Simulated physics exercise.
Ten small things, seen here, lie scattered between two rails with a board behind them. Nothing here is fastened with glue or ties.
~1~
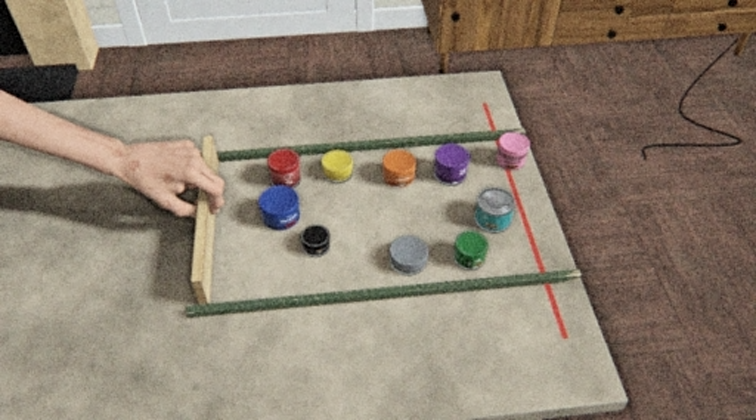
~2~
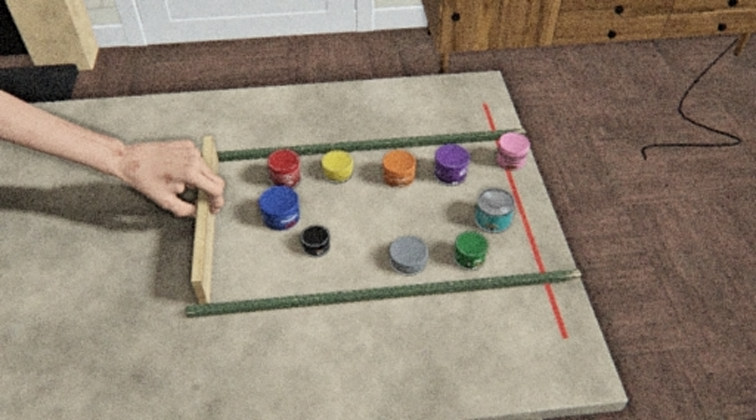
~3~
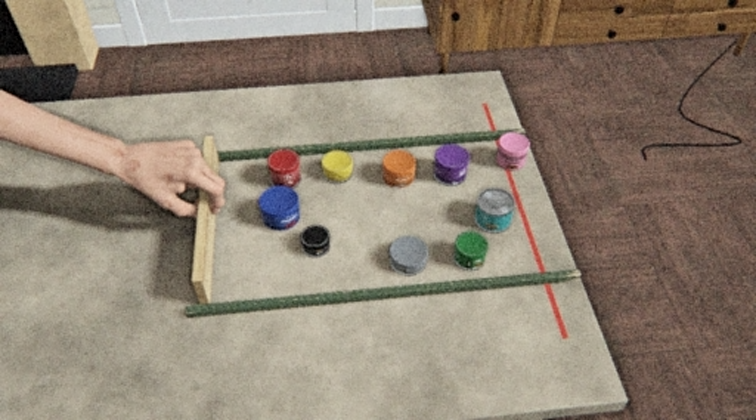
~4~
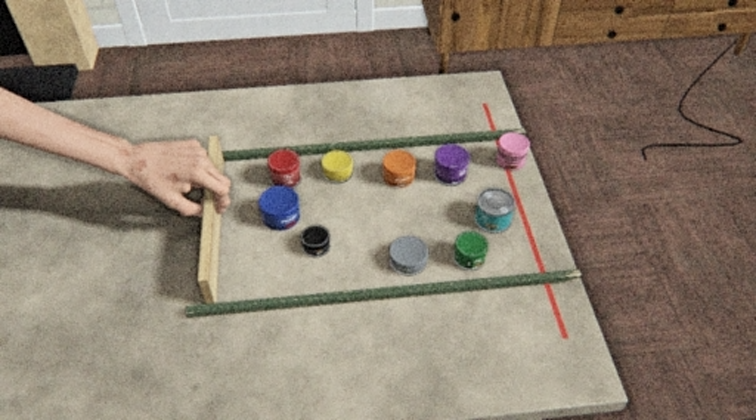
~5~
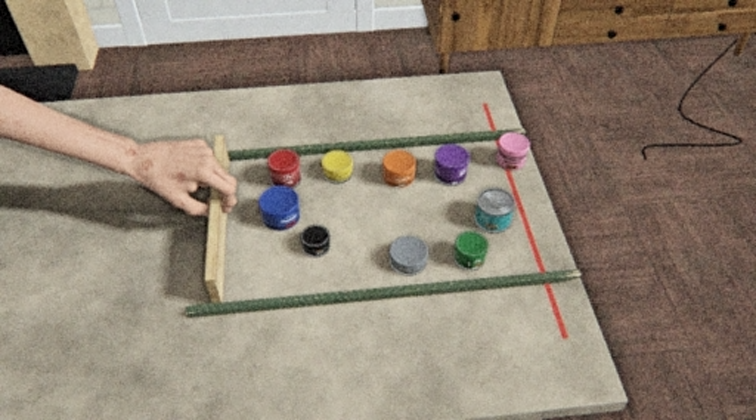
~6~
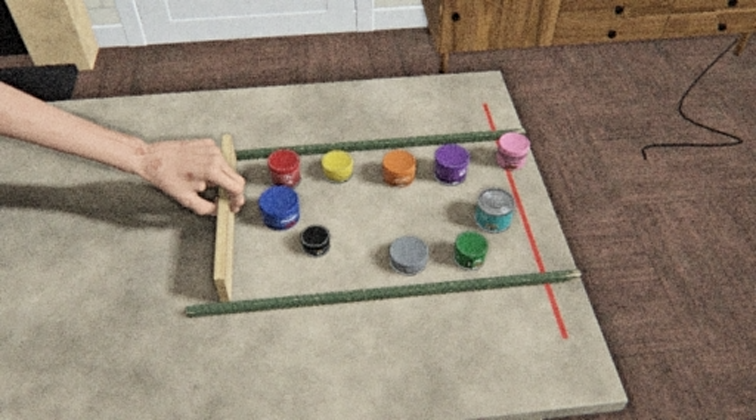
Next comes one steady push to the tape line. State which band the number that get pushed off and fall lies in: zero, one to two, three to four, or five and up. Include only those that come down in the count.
The band is five and up.
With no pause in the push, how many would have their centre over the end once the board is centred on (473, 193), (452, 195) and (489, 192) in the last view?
0, 0 and 2.
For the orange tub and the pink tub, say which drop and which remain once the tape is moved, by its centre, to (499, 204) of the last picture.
Orange tub: Still there. Pink tub: Over the edge.
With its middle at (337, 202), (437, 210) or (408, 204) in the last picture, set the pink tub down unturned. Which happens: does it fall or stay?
Results in order - down; down; down.
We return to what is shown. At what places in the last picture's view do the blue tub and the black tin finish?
Final spots - blue tub (539, 193), black tin (542, 222).
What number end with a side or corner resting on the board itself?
4 of them.
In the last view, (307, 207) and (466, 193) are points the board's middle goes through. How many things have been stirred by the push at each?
Counting first: 4, next 10.
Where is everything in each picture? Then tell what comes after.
Pink tub (512, 152); turquoise pot (495, 210); purple tin (451, 165); board (206, 215); tape (519, 203), in the first frame.
Turquoise pot (495, 210); yellow pot (337, 167), in the second frame.
Purple tin (451, 165); black tin (316, 241), in the third frame.
Pink tub (512, 152); green tin (471, 251), in the fourth frame.
Turquoise pot (495, 210); grey tin (409, 256), in the fifth frame.
Pink tub (512, 152); turquoise pot (495, 210); purple tin (451, 165); board (226, 213); tape (519, 203), in the sixth frame.
Soon after, none off yet; pink tub at rest near (512, 152); turquoise pot at rest near (495, 210); purple tin at rest near (452, 166).
By the end, the number that fall off is five or more; fallen, yellow pot, orange tub, green tin, purple tin, turquoise pot and pink tub.
